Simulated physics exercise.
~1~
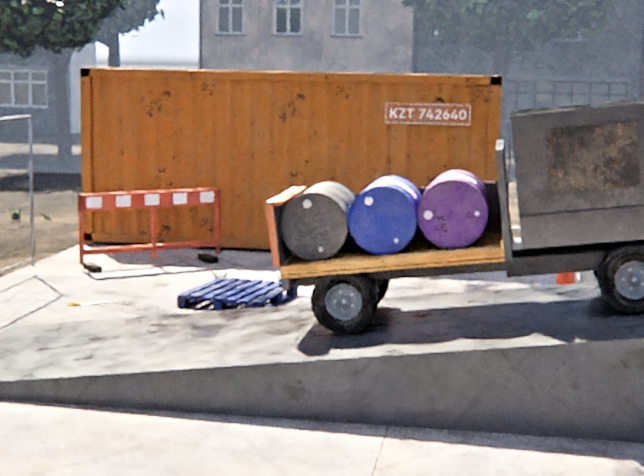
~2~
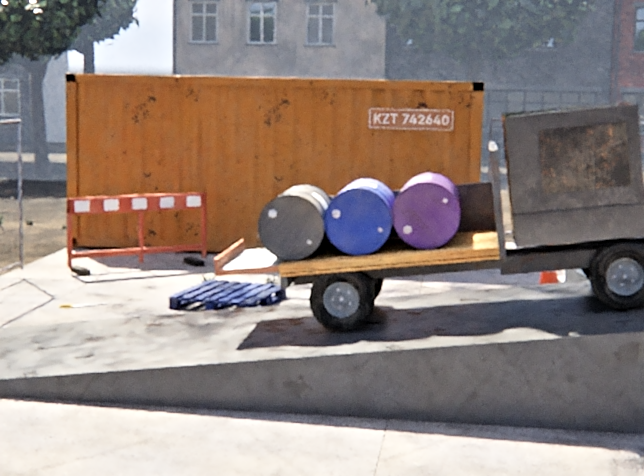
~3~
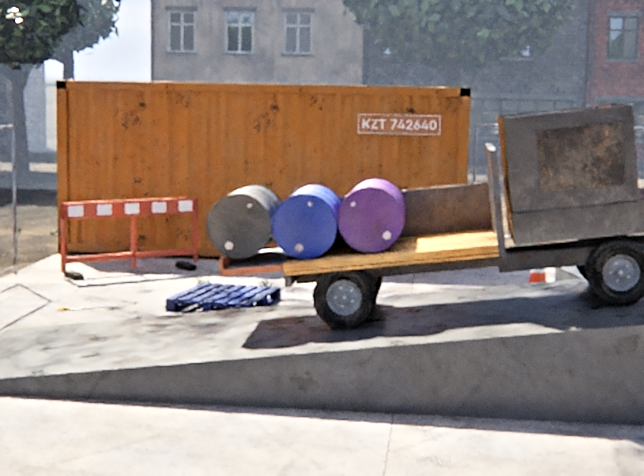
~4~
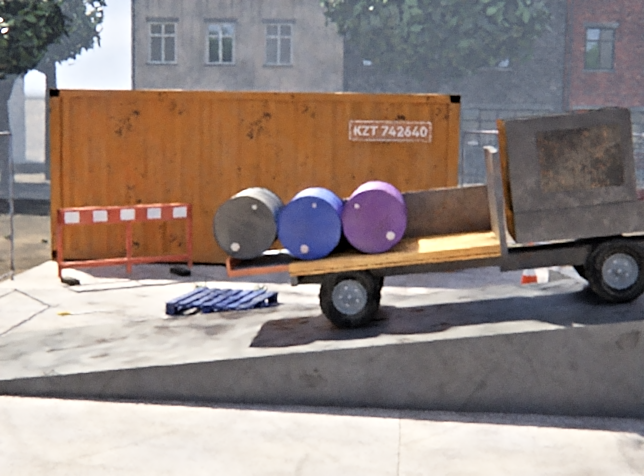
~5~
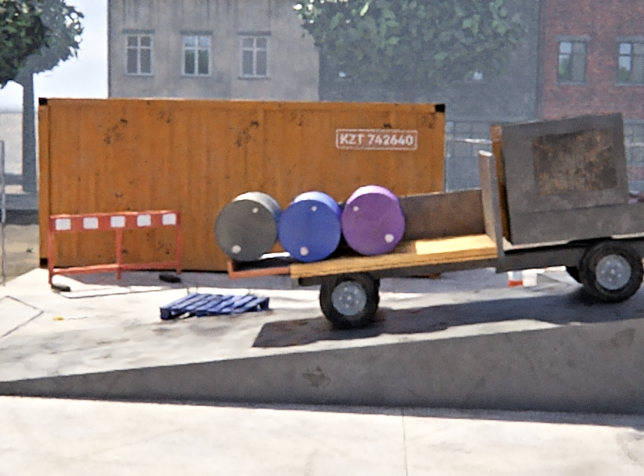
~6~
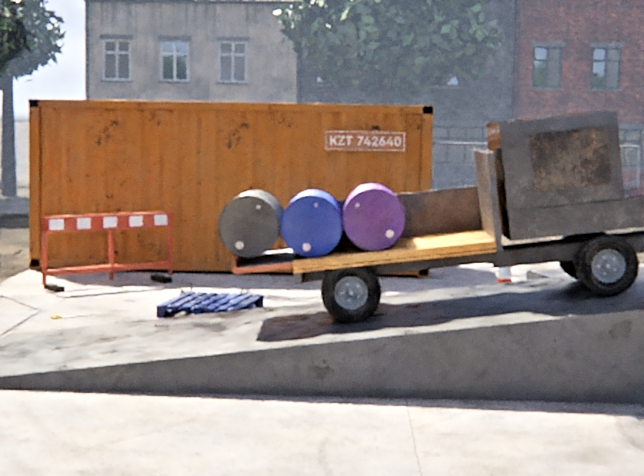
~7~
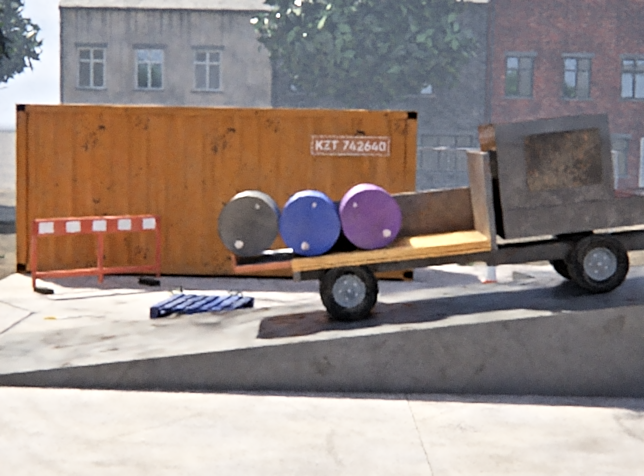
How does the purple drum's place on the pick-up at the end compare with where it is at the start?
It begins farther right on the bed, closer to the cab, and ends farther left, nearer the tail, while still resting on the bed.
In this clip, a tailgate drops open on a pick-up parked on a slope, and gray, blue and purple drums roll left along the bed until the gray one rests over the lowered gate; all three stay aboard as the view drifts sideways.
